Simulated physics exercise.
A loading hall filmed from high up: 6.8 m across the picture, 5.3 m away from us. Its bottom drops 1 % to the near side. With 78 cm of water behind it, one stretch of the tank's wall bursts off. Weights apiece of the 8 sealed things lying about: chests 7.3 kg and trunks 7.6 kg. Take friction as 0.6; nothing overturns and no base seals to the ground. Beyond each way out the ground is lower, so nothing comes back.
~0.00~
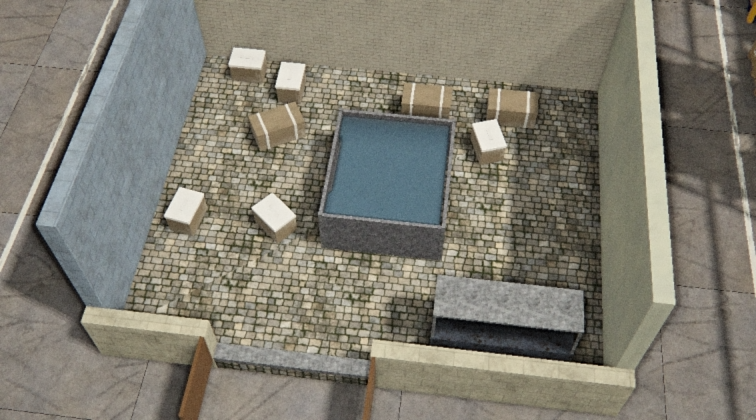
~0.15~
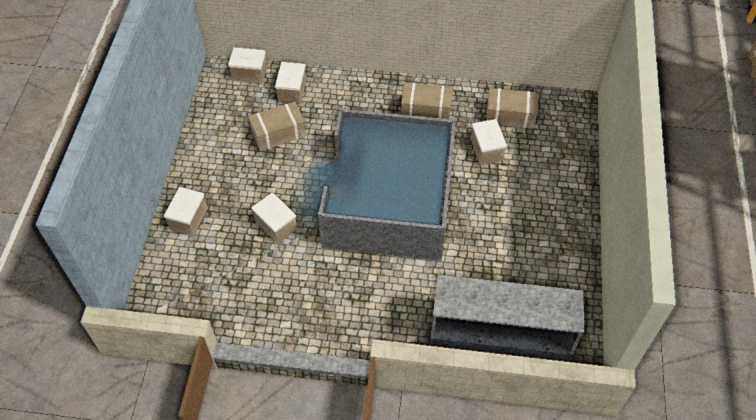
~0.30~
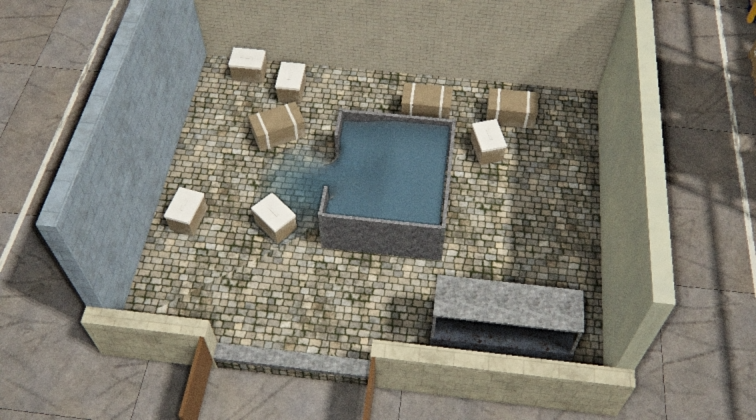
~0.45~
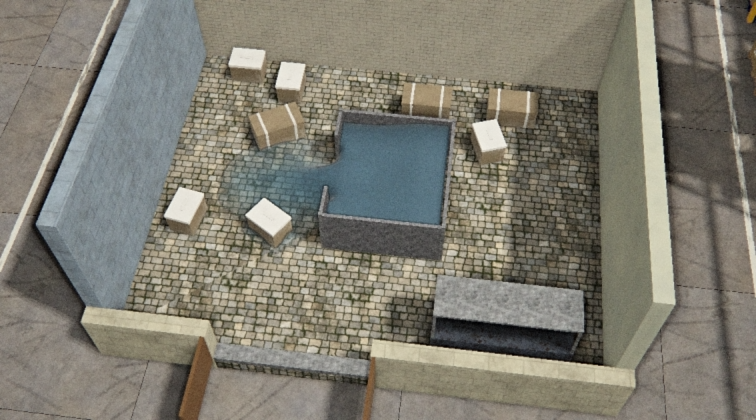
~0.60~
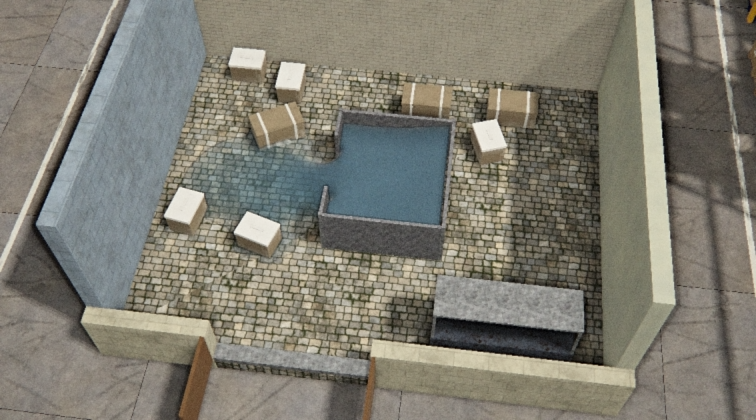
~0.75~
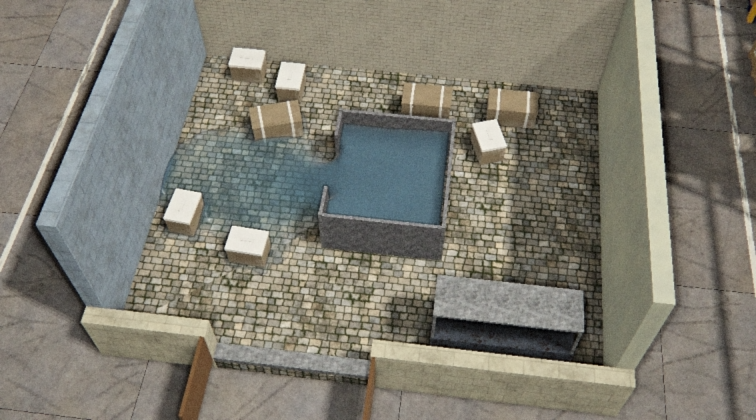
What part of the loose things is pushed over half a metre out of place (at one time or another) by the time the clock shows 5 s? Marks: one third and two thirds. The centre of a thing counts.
Share: At least two thirds.
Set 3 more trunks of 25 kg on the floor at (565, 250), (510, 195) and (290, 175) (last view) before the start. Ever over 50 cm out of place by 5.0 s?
In that order: Short of it, under, more.
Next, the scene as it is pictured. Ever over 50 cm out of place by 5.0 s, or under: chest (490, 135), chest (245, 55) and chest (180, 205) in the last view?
In that order: Under, more, more.
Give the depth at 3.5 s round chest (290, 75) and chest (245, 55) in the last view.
Roughly 3 and 5 cm.
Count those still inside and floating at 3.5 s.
3 of them.
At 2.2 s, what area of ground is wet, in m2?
Roughly 15 m2.
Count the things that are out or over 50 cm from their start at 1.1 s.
By then 2.
After 1.1 s 2 of 8 are over 50 cm from their spots; 1 afloat.
After 2.2 s 3 of 8 are over 50 cm from their spots; 3 afloat.
After 3.5 s 5 of 8 are over 50 cm from their spots; 3 afloat.
After 5.0 s 7 of 8 are over 50 cm from their spots, and 7 have been at some point; 5 afloat.
